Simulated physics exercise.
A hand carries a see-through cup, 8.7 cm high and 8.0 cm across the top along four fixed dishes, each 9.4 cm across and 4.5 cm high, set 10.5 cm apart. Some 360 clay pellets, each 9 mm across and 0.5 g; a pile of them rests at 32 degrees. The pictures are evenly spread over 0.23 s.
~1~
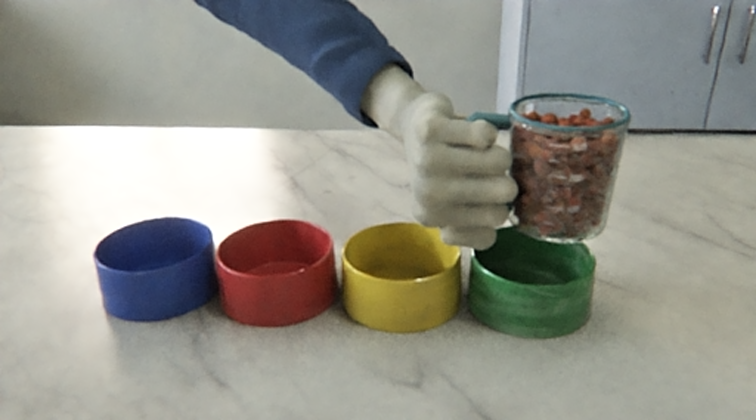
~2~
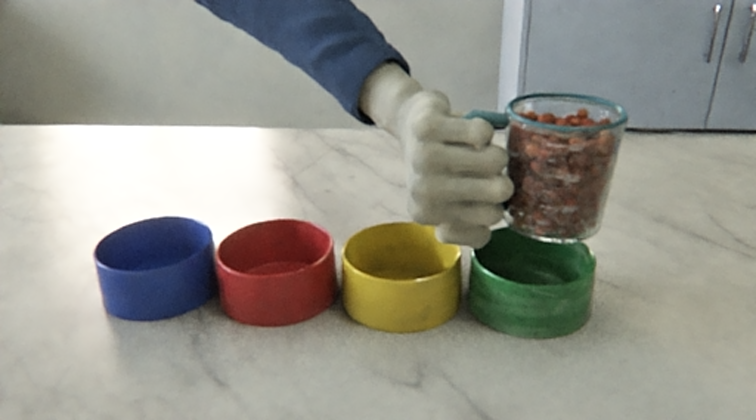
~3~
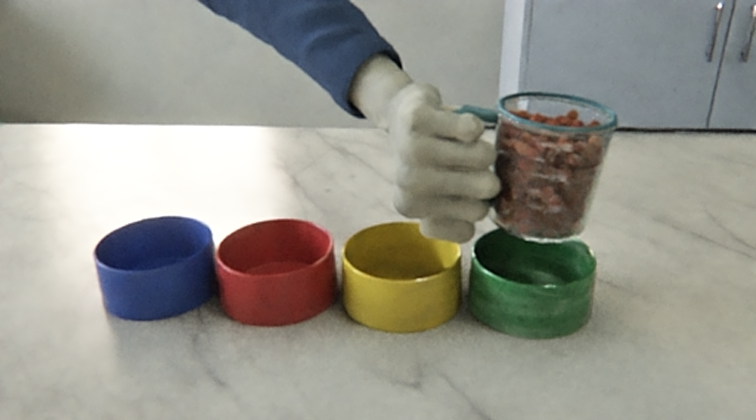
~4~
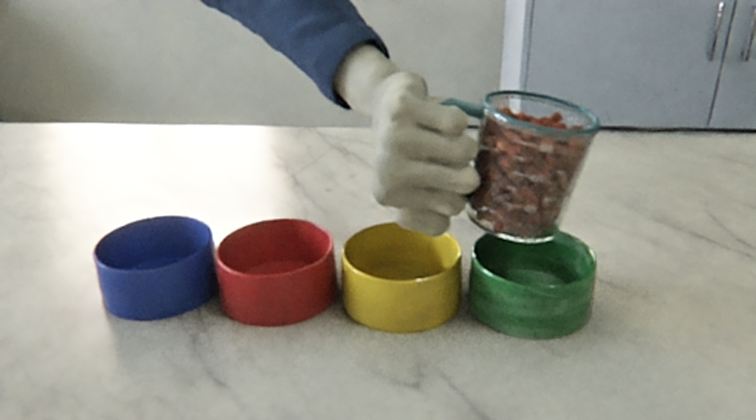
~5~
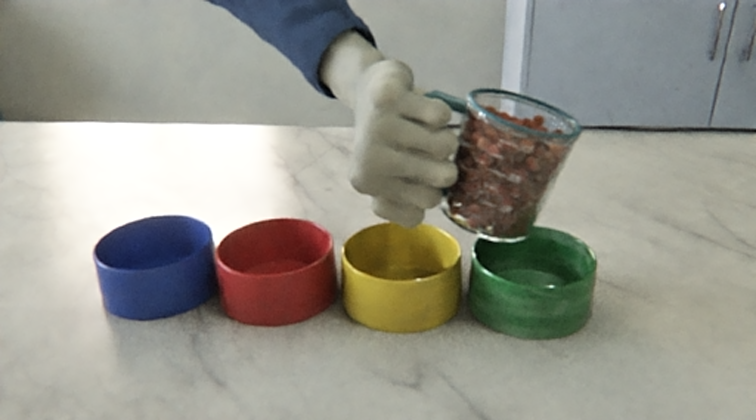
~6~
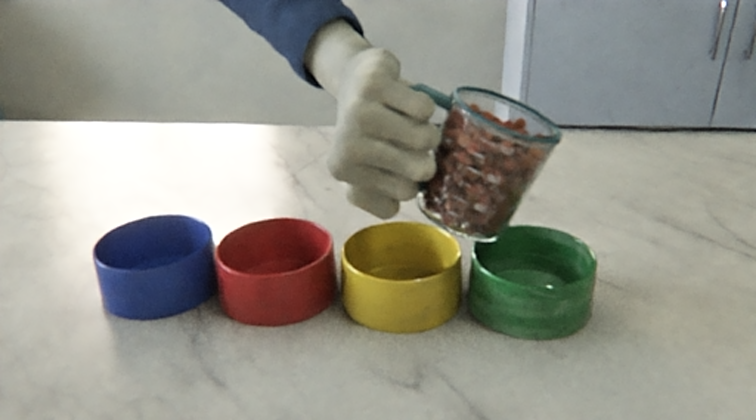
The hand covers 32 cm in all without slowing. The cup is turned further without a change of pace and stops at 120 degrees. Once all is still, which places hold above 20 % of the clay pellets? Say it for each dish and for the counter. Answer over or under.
Red over, blue over, green under, yellow under, counter over.
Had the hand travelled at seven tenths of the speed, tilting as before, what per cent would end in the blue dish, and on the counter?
In that case blue 0, counter 10.
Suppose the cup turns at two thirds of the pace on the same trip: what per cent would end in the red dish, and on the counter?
Then: Red 40; counter 40.
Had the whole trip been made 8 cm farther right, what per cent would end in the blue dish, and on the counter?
Blue 0; counter 10.
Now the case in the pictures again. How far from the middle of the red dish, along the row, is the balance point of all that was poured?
About 4 cm to its left.
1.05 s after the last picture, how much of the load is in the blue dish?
Near 20 per cent so far.
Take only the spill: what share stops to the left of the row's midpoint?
Roughly 100 per cent.
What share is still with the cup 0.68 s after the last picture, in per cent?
Some 90 per cent of the load.
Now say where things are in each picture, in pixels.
In the first picture, cup at (562, 167), tilt 0 degrees, lip at (626, 111), moved 0.0 cm; middle of the pieces at (560, 168); green dish at (532, 254); yellow dish at (401, 250); red dish at (275, 246); blue dish at (154, 243).
In the second picture, cup at (558, 167), tilt 1 degrees, lip at (624, 112), moved 0.3 cm; middle of the pieces at (556, 167).
In the third picture, cup at (546, 167), tilt 4 degrees, lip at (614, 115), moved 1.2 cm; middle of the pieces at (543, 167).
In the fourth picture, cup at (525, 166), tilt 10 degrees, lip at (597, 121), moved 2.7 cm; middle of the pieces at (523, 166).
In the fifth picture, cup at (504, 166), tilt 15 degrees, lip at (578, 127), moved 4.3 cm; middle of the pieces at (502, 166).
In the sixth picture, cup at (483, 166), tilt 21 degrees, lip at (559, 133), moved 5.9 cm; middle of the pieces at (480, 165); green dish at (533, 254); yellow dish at (401, 250); red dish at (275, 245); blue dish at (153, 241).
Then, 0.40 s after the last picture, tilt 68 degrees; cup holds 100 %.
Then, 0.68 s after the last picture, tilt 100 degrees; cup holds 90 %, red 10 %.
Then, 1.05 s after the last picture, tilt 120 degrees; cup holds 30 %, red 30 %, blue 20 %.
In the end, red 40 %, blue 30 %, green 0 %, yellow 0 %, counter 30 %.
